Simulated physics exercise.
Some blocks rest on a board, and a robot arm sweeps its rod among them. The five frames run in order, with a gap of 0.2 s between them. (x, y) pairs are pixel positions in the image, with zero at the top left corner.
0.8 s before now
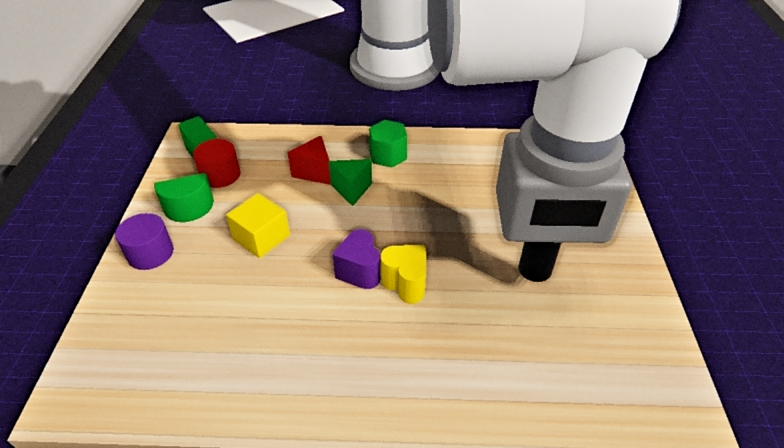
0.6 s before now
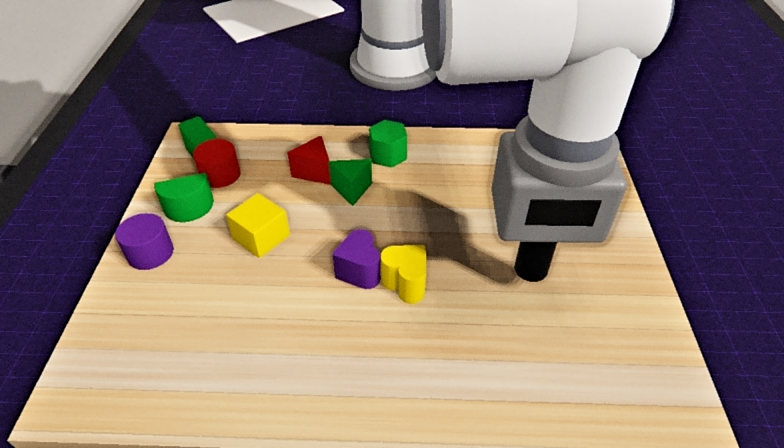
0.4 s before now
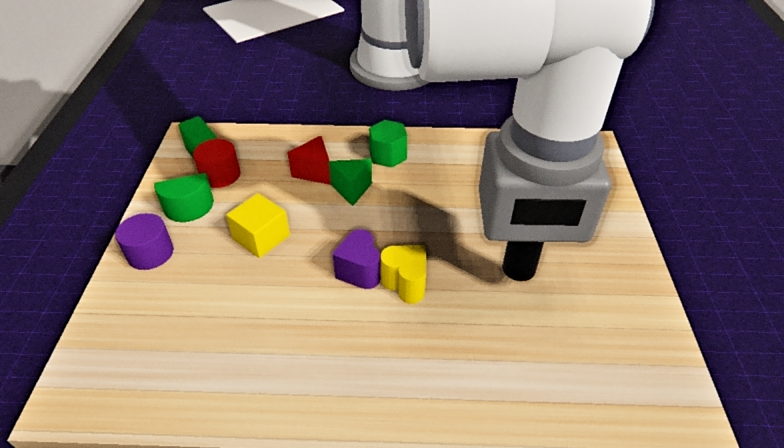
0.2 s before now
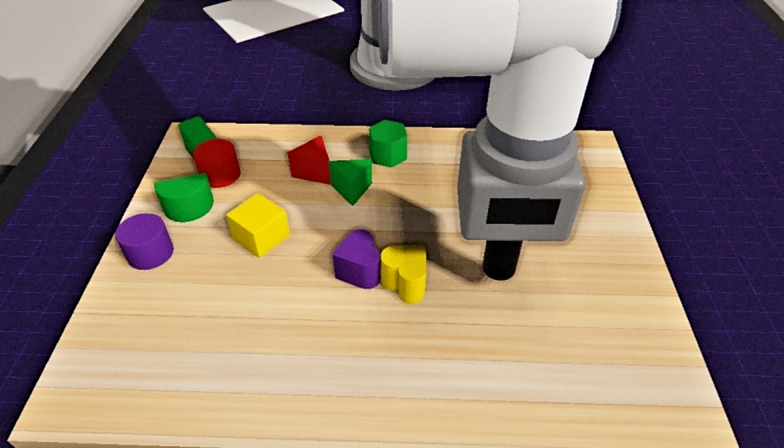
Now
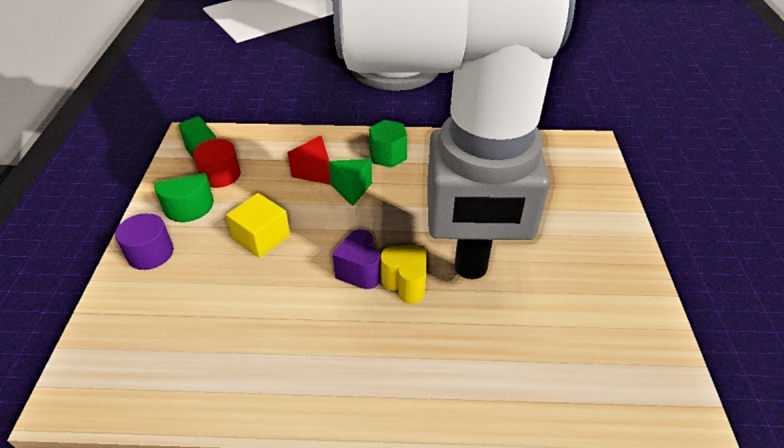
A white and grey robot arm with a short black rod reaches over a pale wooden board on a dark blue surface, seen from a fixed, raised viewpoint. Green, red and yellow blocks and a purple cylinder sit at the left and back, with purple and yellow heart-shaped blocks near the middle. The arm slides its rod leftward from the right side, slowly then faster, nearing the yellow heart while every block stays still.
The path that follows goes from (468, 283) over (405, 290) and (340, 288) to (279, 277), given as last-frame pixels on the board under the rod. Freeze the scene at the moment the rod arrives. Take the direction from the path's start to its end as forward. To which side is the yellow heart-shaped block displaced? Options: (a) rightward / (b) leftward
Correct choice: B.
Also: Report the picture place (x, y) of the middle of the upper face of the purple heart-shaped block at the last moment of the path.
That would be at about pixel (290, 226).
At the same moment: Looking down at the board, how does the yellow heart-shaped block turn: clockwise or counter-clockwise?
The block turns counter-clockwise.
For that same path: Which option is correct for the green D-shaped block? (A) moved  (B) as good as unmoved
I choose B.
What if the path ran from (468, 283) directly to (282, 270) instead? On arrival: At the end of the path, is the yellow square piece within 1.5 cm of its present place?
Yes, that is what happens.
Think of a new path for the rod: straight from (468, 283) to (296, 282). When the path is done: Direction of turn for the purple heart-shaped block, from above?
Twists clockwise.
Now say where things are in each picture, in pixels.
The first picture shows rod tip at (535, 270); block tops, green D-shaped block at (180, 185); yellow square piece at (256, 212); purple heart-shaped block at (358, 248); yellow heart-shaped block at (407, 260).
The second picture shows rod at (531, 270); blocks unchanged.
The third picture shows rod at (519, 269); blocks unchanged.
The fourth picture shows rod at (499, 268); blocks unchanged.
The fifth picture shows rod at (471, 267); green D-shaped block at (180, 185); yellow square piece at (256, 212); purple heart-shaped block at (358, 248); yellow heart-shaped block at (407, 260).
On the path given first. One third of the way, rod at (405, 274); purple heart-shaped block at (335, 248), turned 55° clockwise; yellow heart-shaped block at (368, 267), turned 15° anticlockwise.
Two thirds of the way, rod at (338, 272); purple heart-shaped block at (312, 241), turned 100° clockwise; yellow heart-shaped block at (303, 275), turned 25° anticlockwise.
At the end, rod at (275, 262); green D-shaped block in place; yellow square piece at (254, 210); purple heart-shaped block at (290, 226), turned 135° clockwise; yellow heart-shaped block at (263, 281), turned 75° anticlockwise.
